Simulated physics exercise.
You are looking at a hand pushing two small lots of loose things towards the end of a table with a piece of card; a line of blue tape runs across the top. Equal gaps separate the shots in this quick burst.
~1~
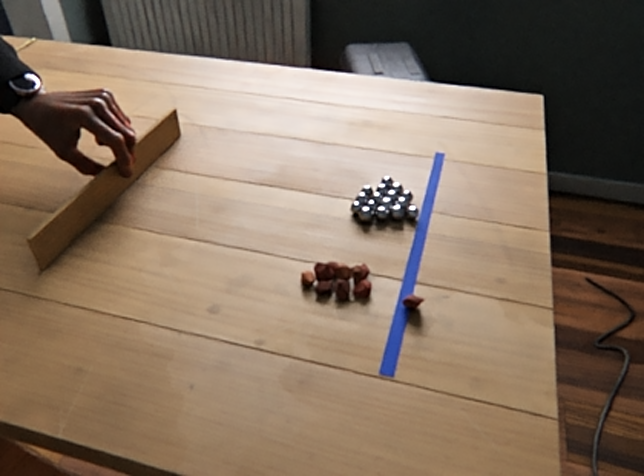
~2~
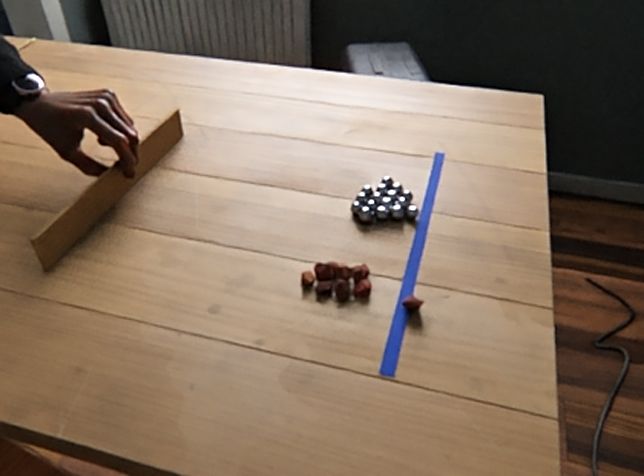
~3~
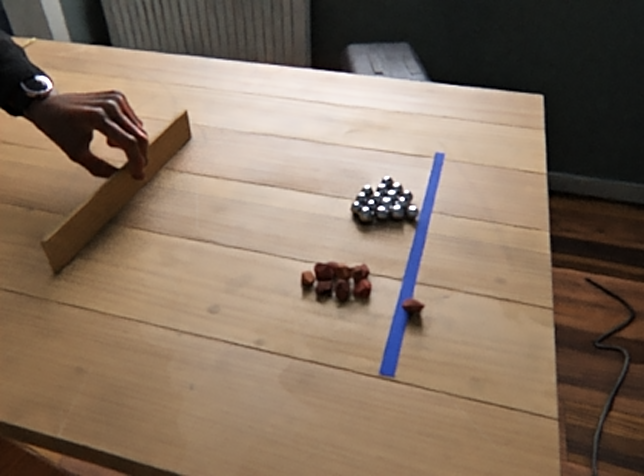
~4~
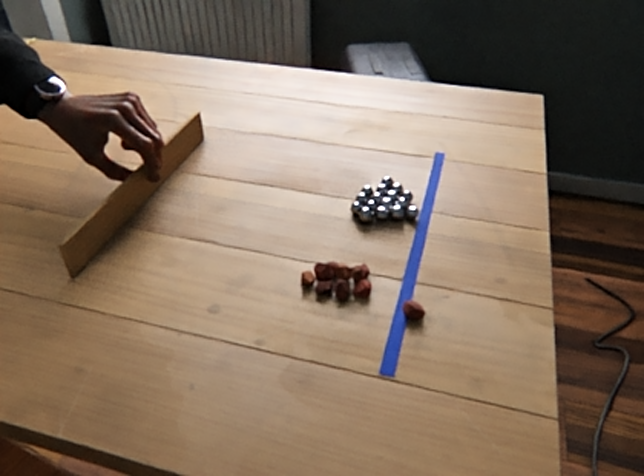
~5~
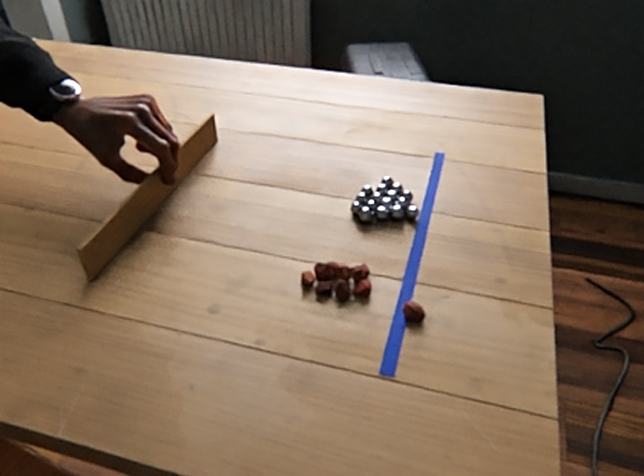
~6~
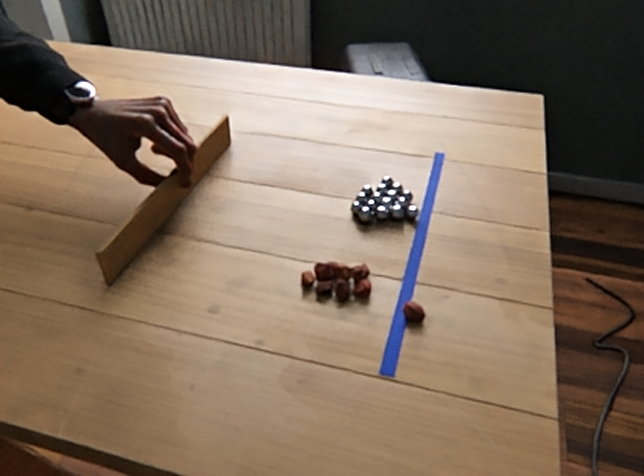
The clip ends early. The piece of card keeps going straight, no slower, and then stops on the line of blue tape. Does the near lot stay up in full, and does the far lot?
Near lot - yes, none of it falls. Far lot - no, part of it drops.
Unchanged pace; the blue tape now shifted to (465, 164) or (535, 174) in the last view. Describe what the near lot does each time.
Holds its place; then loses some off the end.
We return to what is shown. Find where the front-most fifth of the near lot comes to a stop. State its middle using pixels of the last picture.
Its centre ends up somewhere around (462, 309) in the last picture.
Then, 0.43 s past the last view, piece of card still moving, near (300, 192); near lot all on the table, its front near (414, 310); far lot all on the table, its front near (413, 213).
Then, 0.88 s past the last view, piece of card stopped at the blue tape; near lot all on the table, its front near (469, 328); far lot all on the table, its front near (481, 195).
Then, 1.16 s past the last view, piece of card stopped at the blue tape; near lot all on the table, its front near (470, 328); far lot all on the table, its front near (553, 194).
Finally, piece of card stopped at the blue tape; near lot all on the table, its front near (470, 328); far lot all over the edge.
